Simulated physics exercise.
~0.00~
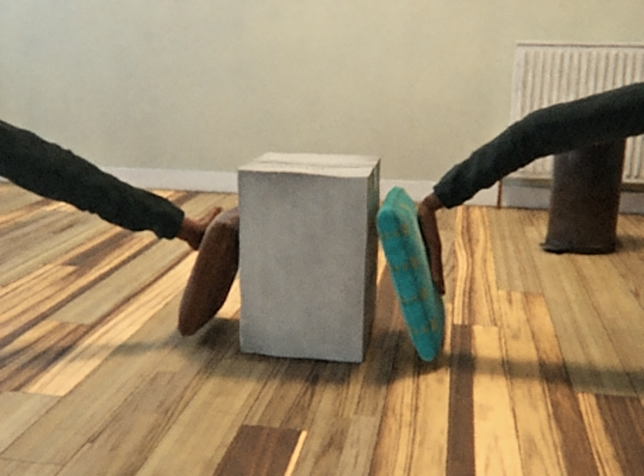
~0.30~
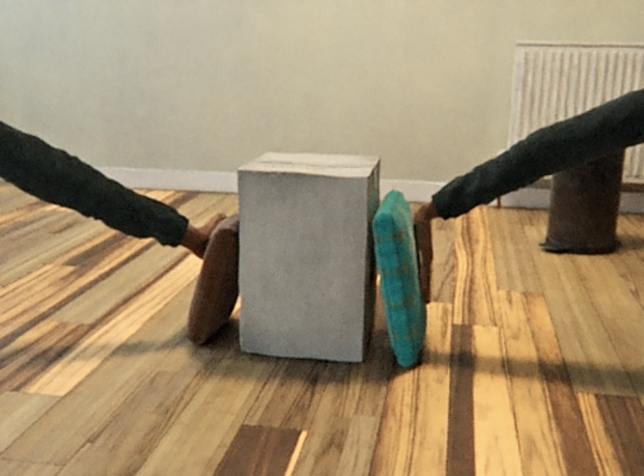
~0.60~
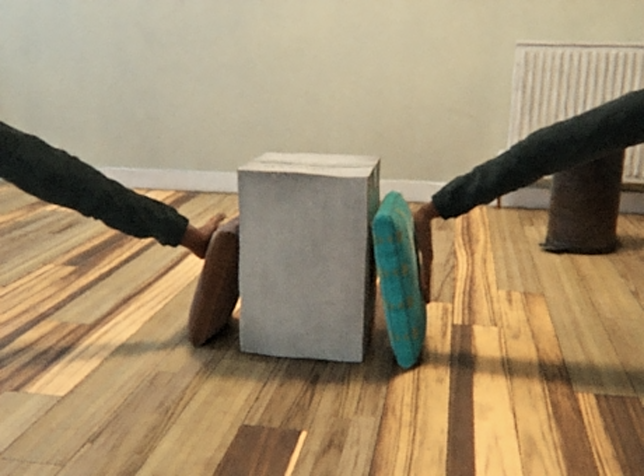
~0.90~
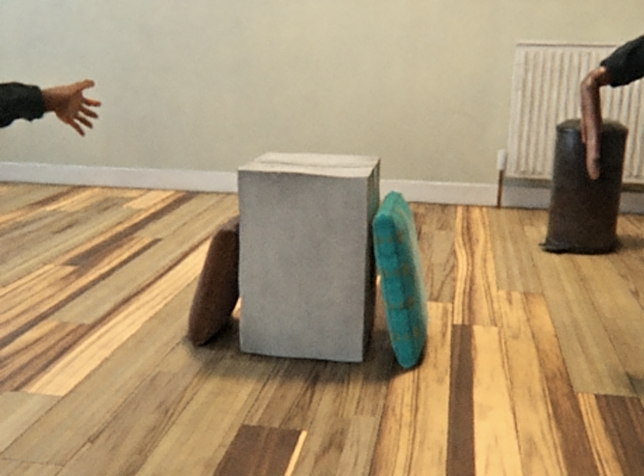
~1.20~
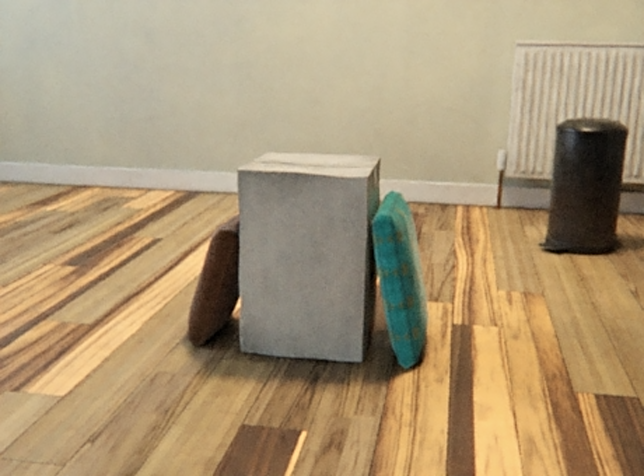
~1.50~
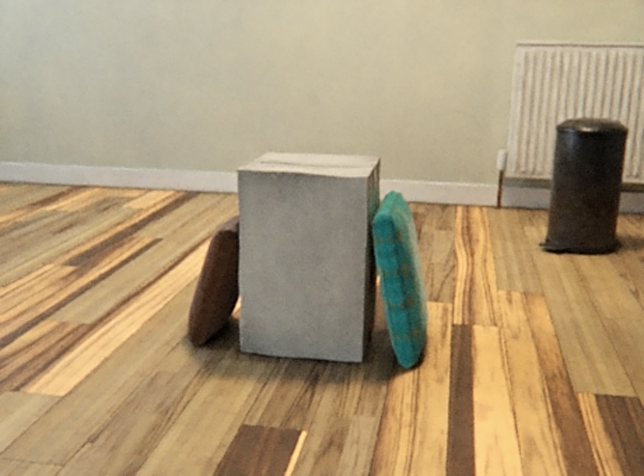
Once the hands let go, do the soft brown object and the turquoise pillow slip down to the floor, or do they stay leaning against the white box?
They both stay leaning. The soft brown object keeps its lean on the left side of the box, and the turquoise pillow remains propped on the right.
